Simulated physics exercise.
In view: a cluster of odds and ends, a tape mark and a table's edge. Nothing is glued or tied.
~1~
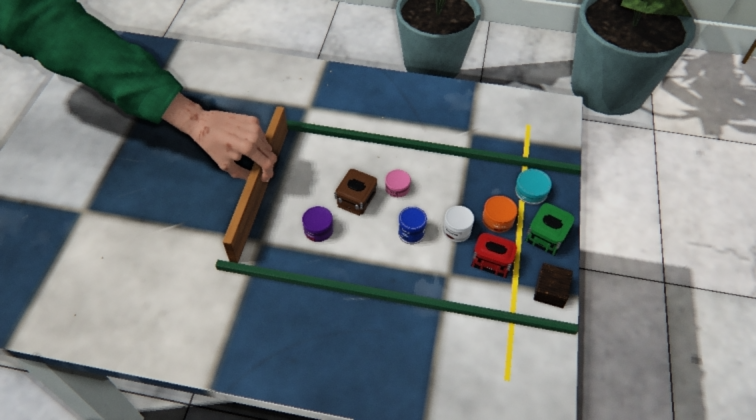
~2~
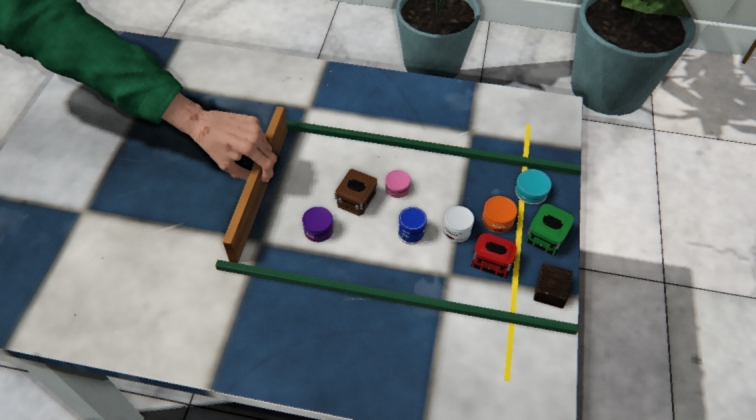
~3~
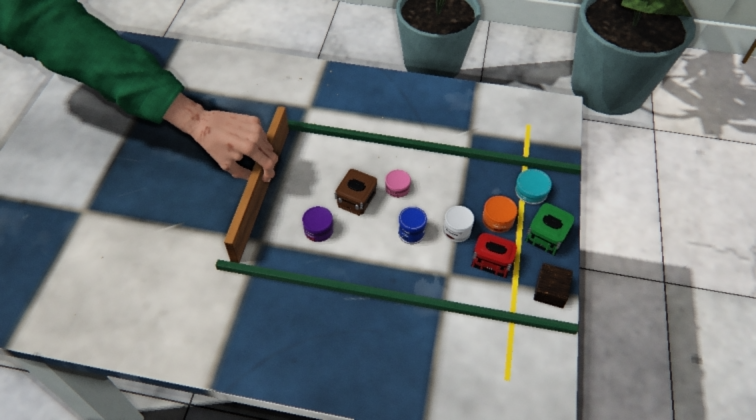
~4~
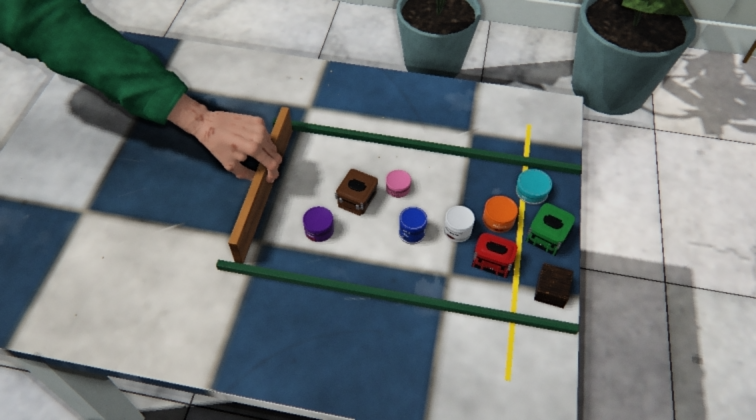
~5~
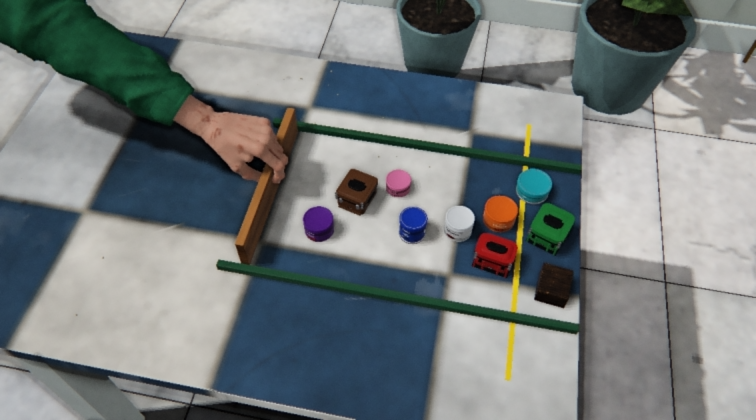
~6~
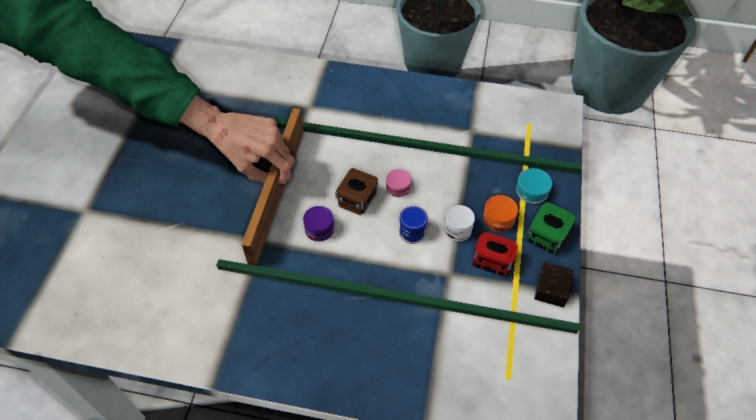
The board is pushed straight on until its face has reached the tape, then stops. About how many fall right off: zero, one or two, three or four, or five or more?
Outcome: The number that fall off is one or two.
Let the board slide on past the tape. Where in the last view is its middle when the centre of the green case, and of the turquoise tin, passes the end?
For the green case at (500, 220), for the turquoise tin at (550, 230).
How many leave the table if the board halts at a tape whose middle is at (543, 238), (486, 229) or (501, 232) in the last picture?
Down on the floor: 5, 0 and 0.
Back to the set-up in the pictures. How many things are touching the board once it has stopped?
The number is 4.
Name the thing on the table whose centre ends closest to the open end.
Foremost is the black block.
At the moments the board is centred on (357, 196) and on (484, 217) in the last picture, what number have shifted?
First 3, then 9.
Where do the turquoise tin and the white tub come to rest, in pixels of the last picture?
The turquoise tin at (562, 185), the white tub at (568, 240).
Soon after, none off yet; black block at rest near (554, 285); green case at rest near (551, 228); turquoise tin at rest near (534, 186).
At rest, the number that fall off is one or two; fallen, green case.
